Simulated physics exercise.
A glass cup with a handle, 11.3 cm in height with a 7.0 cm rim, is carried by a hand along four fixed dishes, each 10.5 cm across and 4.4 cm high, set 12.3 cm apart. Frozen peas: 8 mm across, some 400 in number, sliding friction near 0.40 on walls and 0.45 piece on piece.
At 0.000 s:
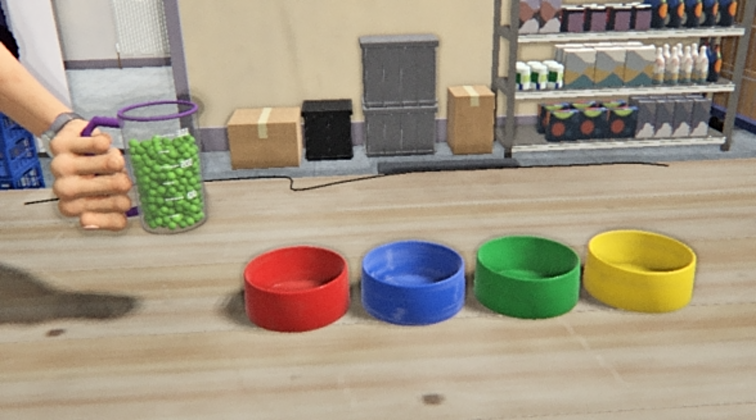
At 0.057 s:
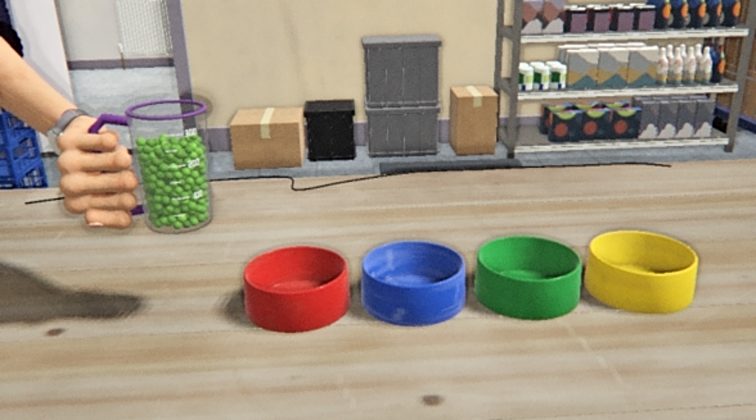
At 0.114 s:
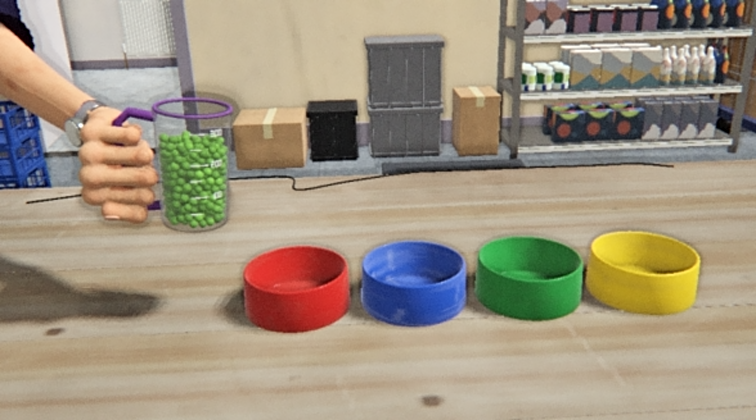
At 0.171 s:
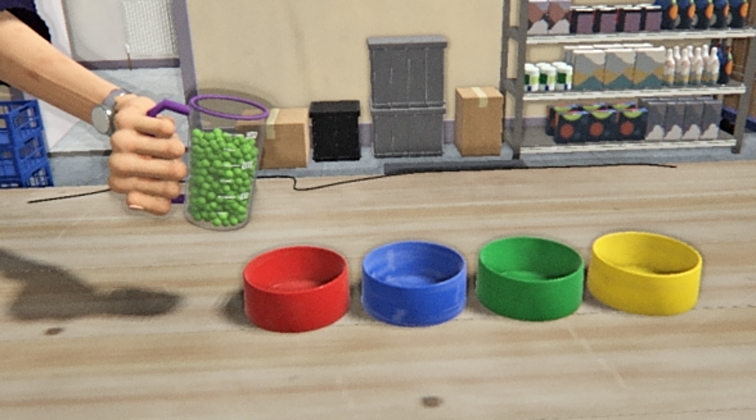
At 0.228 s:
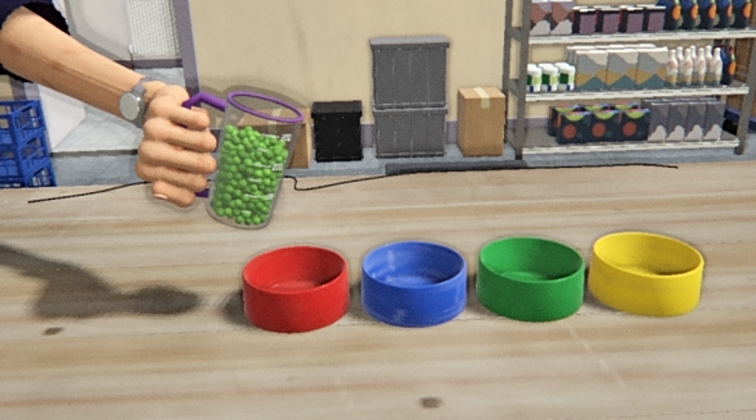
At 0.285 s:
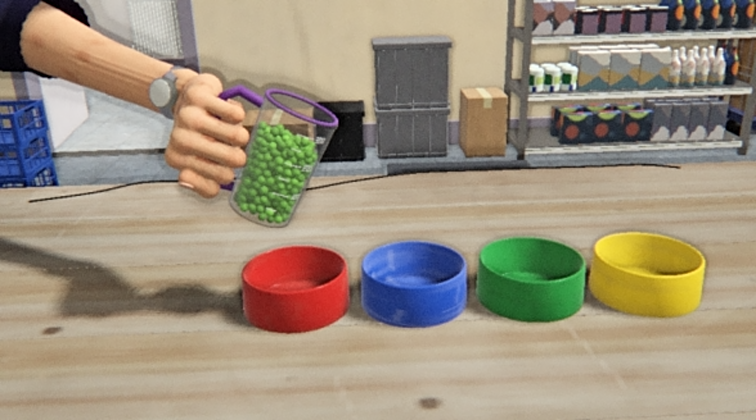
A hand moves a clear cup of green peas rightward above colored dishes, gradually tilting it.
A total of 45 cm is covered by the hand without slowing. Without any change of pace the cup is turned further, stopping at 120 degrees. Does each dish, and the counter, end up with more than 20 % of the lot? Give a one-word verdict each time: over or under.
Verdicts: Red dish under, blue dish under, green dish under, yellow dish over, counter over.
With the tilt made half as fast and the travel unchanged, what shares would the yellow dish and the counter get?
Then the yellow dish would get 60 and the counter 40.
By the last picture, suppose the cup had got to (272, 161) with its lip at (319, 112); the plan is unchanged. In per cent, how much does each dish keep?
Red: 0 / blue: 0 / green: 0 / yellow: 70.
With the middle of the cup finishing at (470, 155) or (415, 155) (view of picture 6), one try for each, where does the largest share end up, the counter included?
I'd bet on green for the first try and green for the second.
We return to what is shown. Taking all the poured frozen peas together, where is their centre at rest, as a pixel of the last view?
Near (729, 284).
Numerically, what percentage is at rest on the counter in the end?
Roughly 60 percent.
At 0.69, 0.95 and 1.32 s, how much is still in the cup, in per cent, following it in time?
Series: 100 / 100 / 5 per cent.
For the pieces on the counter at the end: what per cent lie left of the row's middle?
About 0 %.
After 0.69 s, tilt 72 degrees; cup holds 100 %.
Then, at 0.95 s, tilt 101 degrees; cup holds 100 %.
After 1.32 s, tilt 120 degrees; cup holds 5 %, yellow 35 %.
In the end, at 2.3 s, red 0 %, blue 0 %, green 0 %, yellow 40 %, counter 60 %.
